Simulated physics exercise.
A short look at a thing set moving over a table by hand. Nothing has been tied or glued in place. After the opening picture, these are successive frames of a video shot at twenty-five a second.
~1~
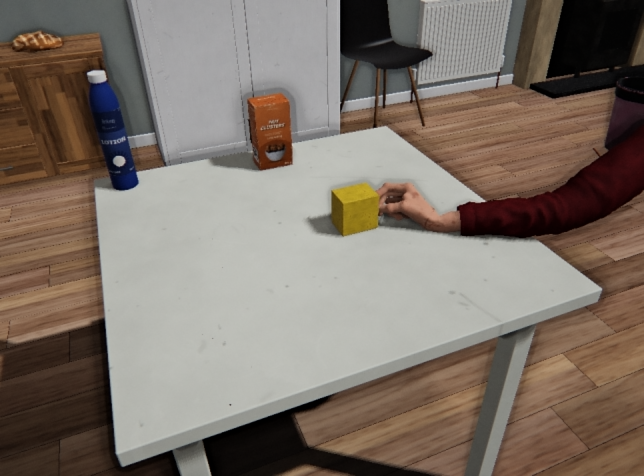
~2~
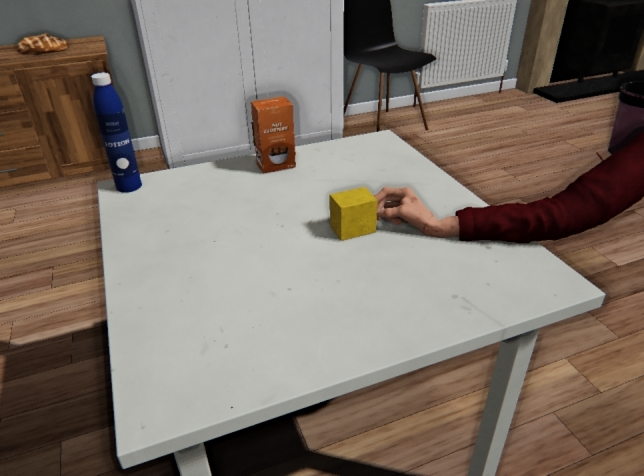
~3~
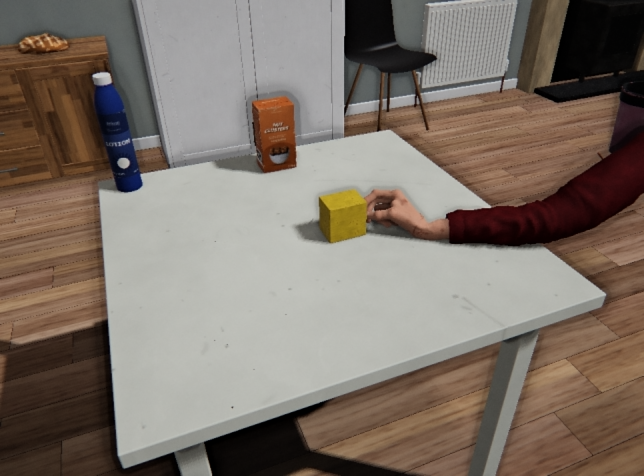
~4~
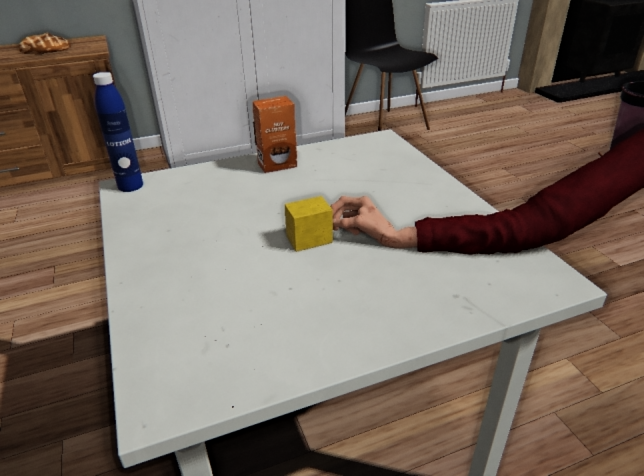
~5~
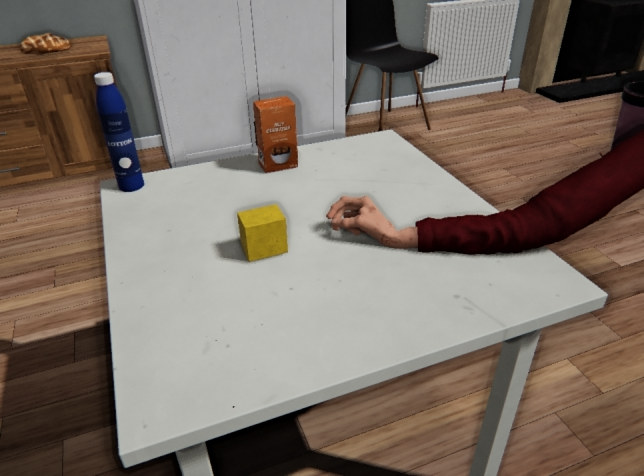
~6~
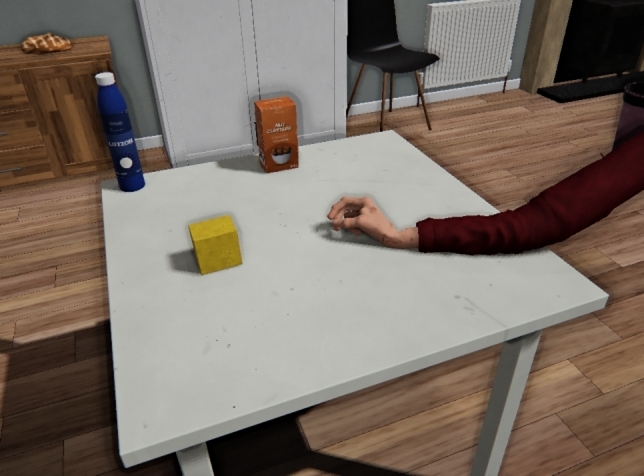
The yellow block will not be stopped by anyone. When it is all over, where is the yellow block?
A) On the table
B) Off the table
Off the table.
Then, 0.10 s later than the last frame, yellow block now off the table.
Then, 0.30 s later than the last frame, things are still on the move.
Then, 0.40 s later than the last frame, as before.
When it is over, off the table, yellow block.
